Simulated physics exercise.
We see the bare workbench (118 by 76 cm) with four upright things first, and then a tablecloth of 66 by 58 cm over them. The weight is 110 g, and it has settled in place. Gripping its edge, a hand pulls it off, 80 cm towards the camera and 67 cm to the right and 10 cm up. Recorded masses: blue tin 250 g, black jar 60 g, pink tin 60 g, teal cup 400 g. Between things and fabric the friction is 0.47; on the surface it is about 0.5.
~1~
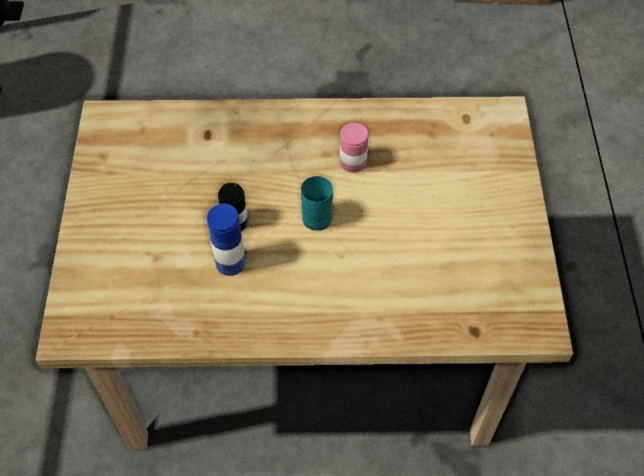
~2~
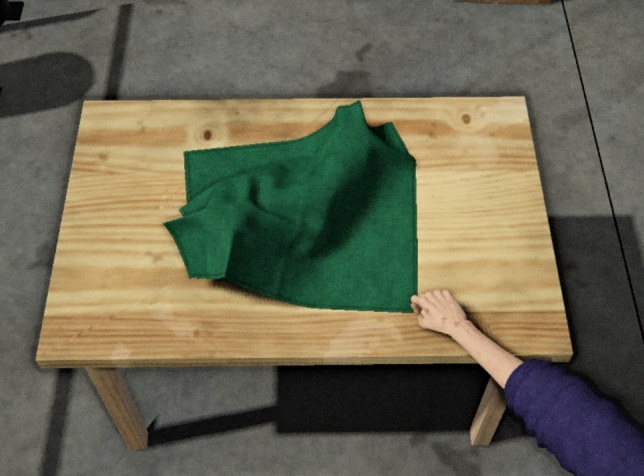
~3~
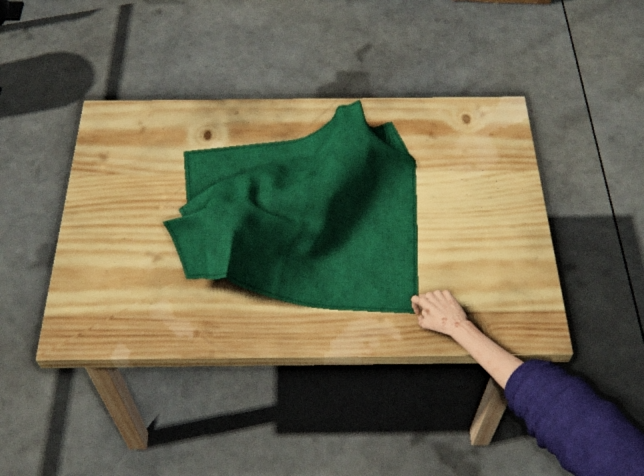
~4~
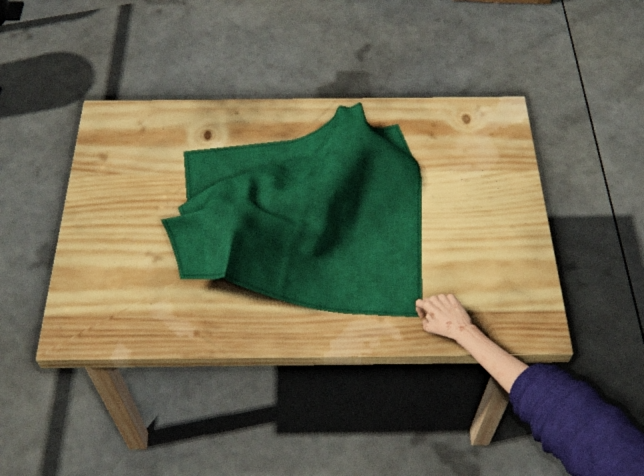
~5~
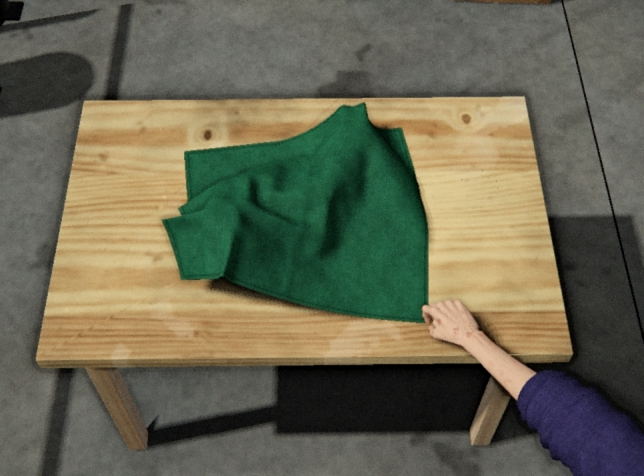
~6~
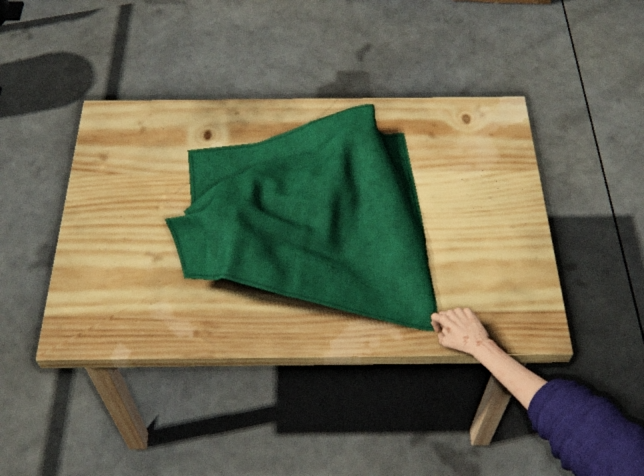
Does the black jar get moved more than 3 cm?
My guess is it holds position.
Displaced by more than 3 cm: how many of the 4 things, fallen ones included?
The answer is 1 of them.
Next, middle of the tablecloth at (391, 261); pink tin on its side, 10 cm off its start.
Then, middle of the tablecloth at (507, 382); pink tin on its side, 10 cm off its start.
After that, middle of the tablecloth at a place out of view; pink tin on its side, 10 cm off its start at (387, 174).
Later, middle of the tablecloth at a place out of view; pink tin on its side, 10 cm off its start.
At the end, middle of the tablecloth at a place out of view; black jar 0 cm off its start at (233, 191), pink tin on its side, 10 cm off its start at (387, 174).
